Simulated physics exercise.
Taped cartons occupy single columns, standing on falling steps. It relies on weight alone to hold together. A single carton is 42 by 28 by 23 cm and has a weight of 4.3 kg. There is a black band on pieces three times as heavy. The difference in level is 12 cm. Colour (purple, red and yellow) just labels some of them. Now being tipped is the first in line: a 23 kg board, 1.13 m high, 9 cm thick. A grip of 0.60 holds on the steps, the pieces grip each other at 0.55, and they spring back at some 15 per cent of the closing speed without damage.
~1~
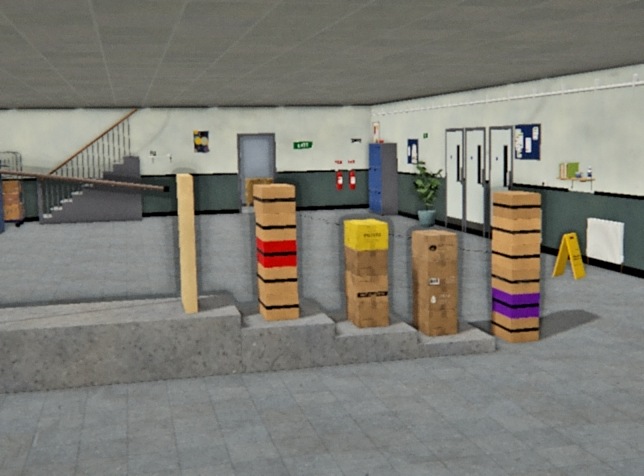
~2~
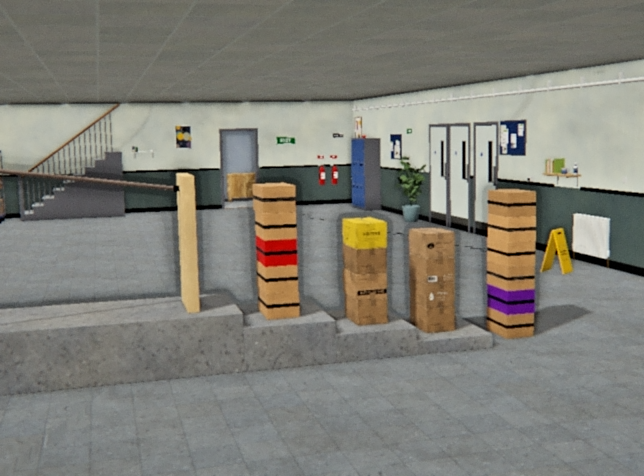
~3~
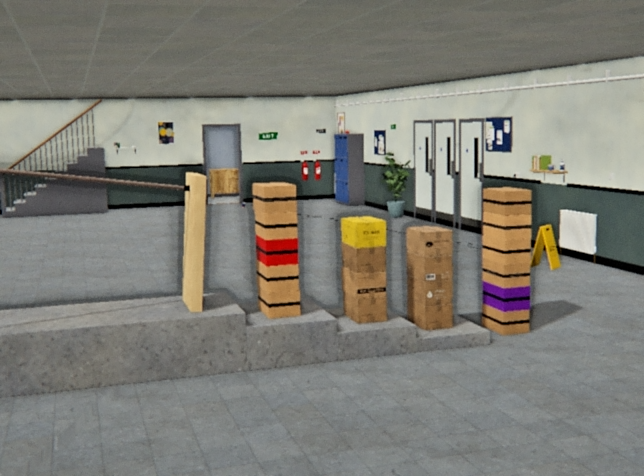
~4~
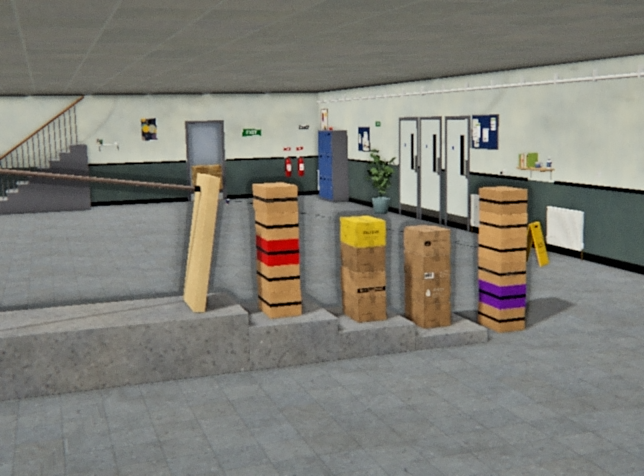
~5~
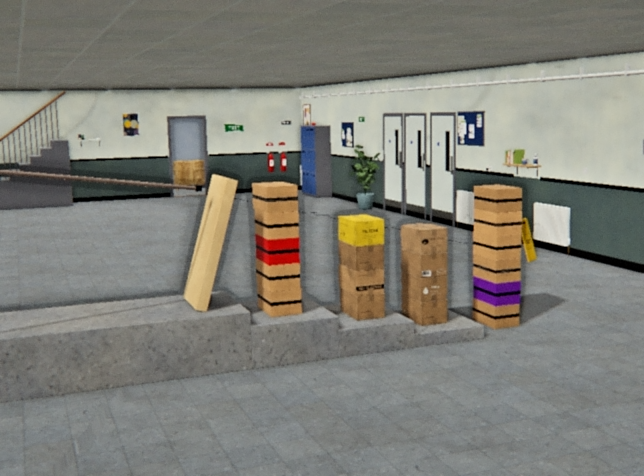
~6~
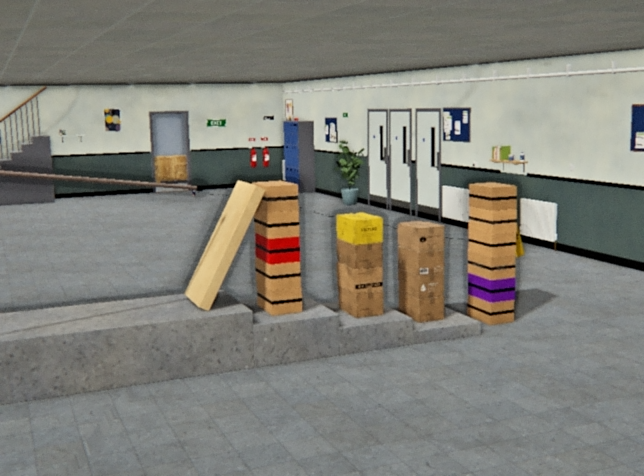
A long pole pushed against a tall wooden board standing on steps beside four stacks of taped cartons, then stopped, and the board leaned over to the right until it reached the red-banded stack.
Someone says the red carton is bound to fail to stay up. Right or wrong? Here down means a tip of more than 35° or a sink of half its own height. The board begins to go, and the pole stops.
Wrong, it is still fine at the end.
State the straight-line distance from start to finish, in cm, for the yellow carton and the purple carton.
The yellow one ends around 0 cm from its start and the purple one around 0 cm.
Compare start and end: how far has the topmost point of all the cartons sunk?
Something like 0 cm, give or take.
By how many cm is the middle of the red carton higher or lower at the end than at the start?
Lower, by roughly 0 cm.
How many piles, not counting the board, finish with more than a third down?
By my count, 0.
Then, 0.06 s past the last view, board 31° from upright; none of the 19 cartons down, 1 disturbed; red carton unmoved.
Then, 0.15 s past the last view, board 34° from upright; none of the 19 cartons down, 1 disturbed; red carton unmoved.
Then, 0.29 s past the last view, board 36° from upright; none of the 19 cartons down, 1 disturbed; red carton unmoved.
In the end, board 36° from upright; none of the 19 cartons down, 1 disturbed; red carton unmoved; yellow carton unmoved; purple carton unmoved. From the last view, middles, red carton near (277, 247), yellow carton near (359, 228).
